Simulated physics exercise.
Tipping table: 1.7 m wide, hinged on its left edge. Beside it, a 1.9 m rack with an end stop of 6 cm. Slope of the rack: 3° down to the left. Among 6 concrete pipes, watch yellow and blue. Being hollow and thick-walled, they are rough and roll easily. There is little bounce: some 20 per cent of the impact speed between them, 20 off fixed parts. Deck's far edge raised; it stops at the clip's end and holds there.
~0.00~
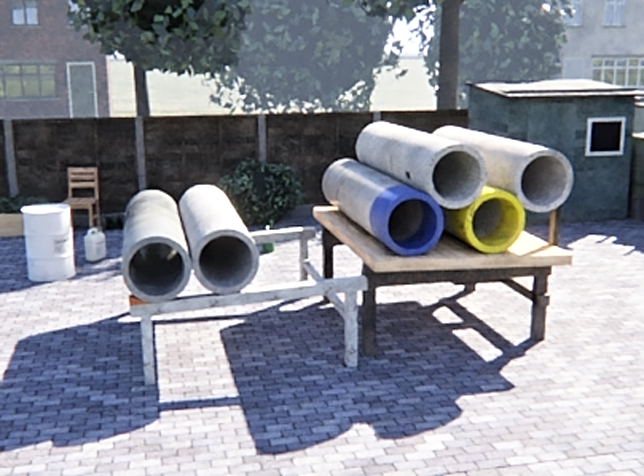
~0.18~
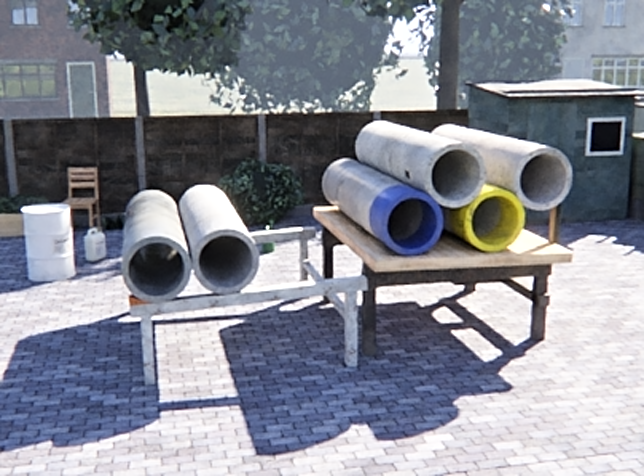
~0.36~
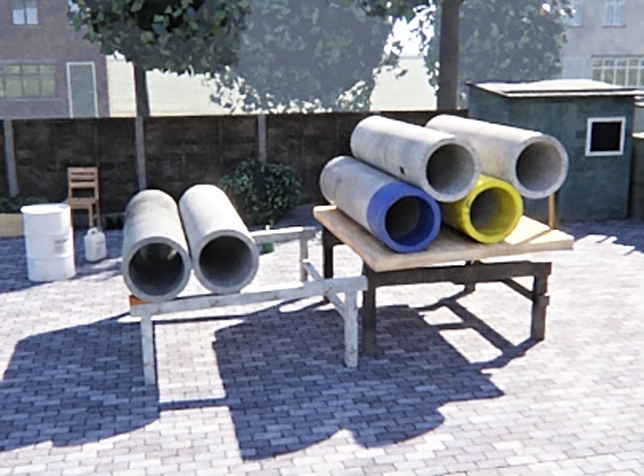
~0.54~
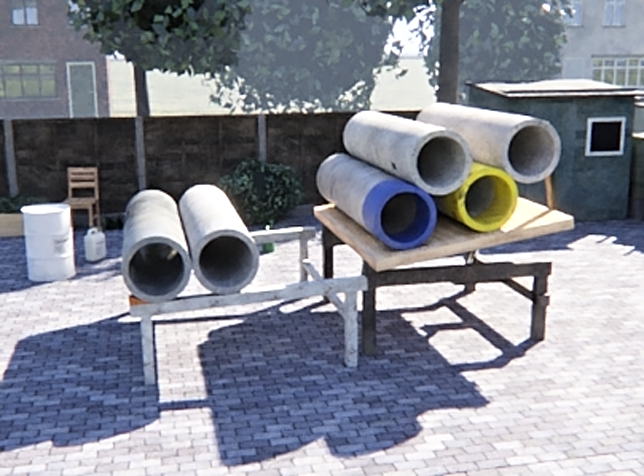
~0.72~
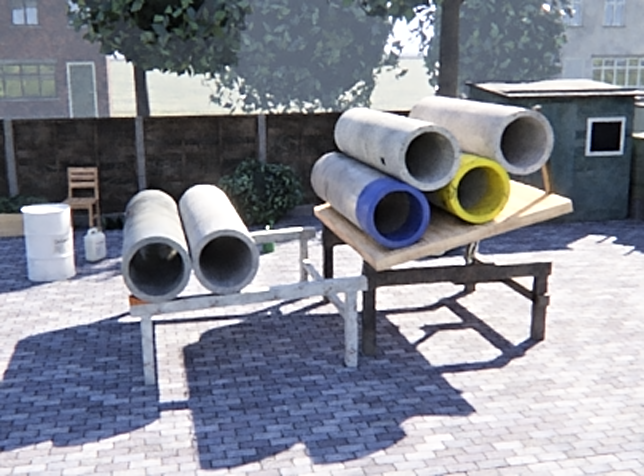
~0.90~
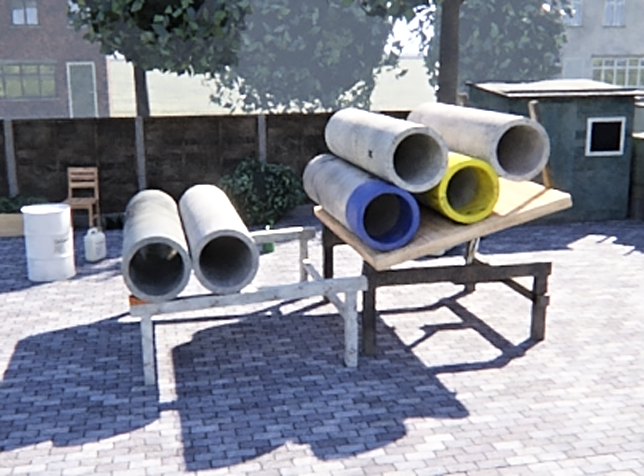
In a paved yard, a wooden tabletop tilts left and its stacked pipes shift left.
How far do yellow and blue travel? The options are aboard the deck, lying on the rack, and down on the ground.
They finish like this: Yellow lying on the rack, blue lying on the rack.
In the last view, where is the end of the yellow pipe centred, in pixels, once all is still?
Look near pixel (347, 238).
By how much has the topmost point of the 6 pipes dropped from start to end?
About 5 cm.
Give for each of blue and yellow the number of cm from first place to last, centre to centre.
The blue one moved 110 and the yellow one moved 130.
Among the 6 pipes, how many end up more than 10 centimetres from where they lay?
The answer comes to 4.
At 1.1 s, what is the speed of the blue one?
Estimate: Some 0.9 m/s.
After 1.1 s, yellow is on the deck, 80 cm from the hinge, rolling left; blue is on the deck, 5 cm from the hinge, rolling left; 0 past the stop so far.
After 1.4 s, yellow is on the deck, 45 cm from the hinge, rolling left; blue is on the rack, 160 cm from the rack's far end, rolling left; 0 past the stop so far.
After 1.6 s, yellow is on the deck, 15 cm from the hinge, rolling left; blue is on the rack, 140 cm from the rack's far end, rolling left; 0 past the stop so far.
After 1.9 s, yellow is on the rack, 175 cm from the rack's far end, rolling left; blue is on the rack, 125 cm from the rack's far end, rolling left; 0 past the stop so far.
At rest (2.7 s), yellow is on the rack, 170 cm from the rack's far end; blue is on the rack, 120 cm from the rack's far end; 0 past the stop so far.
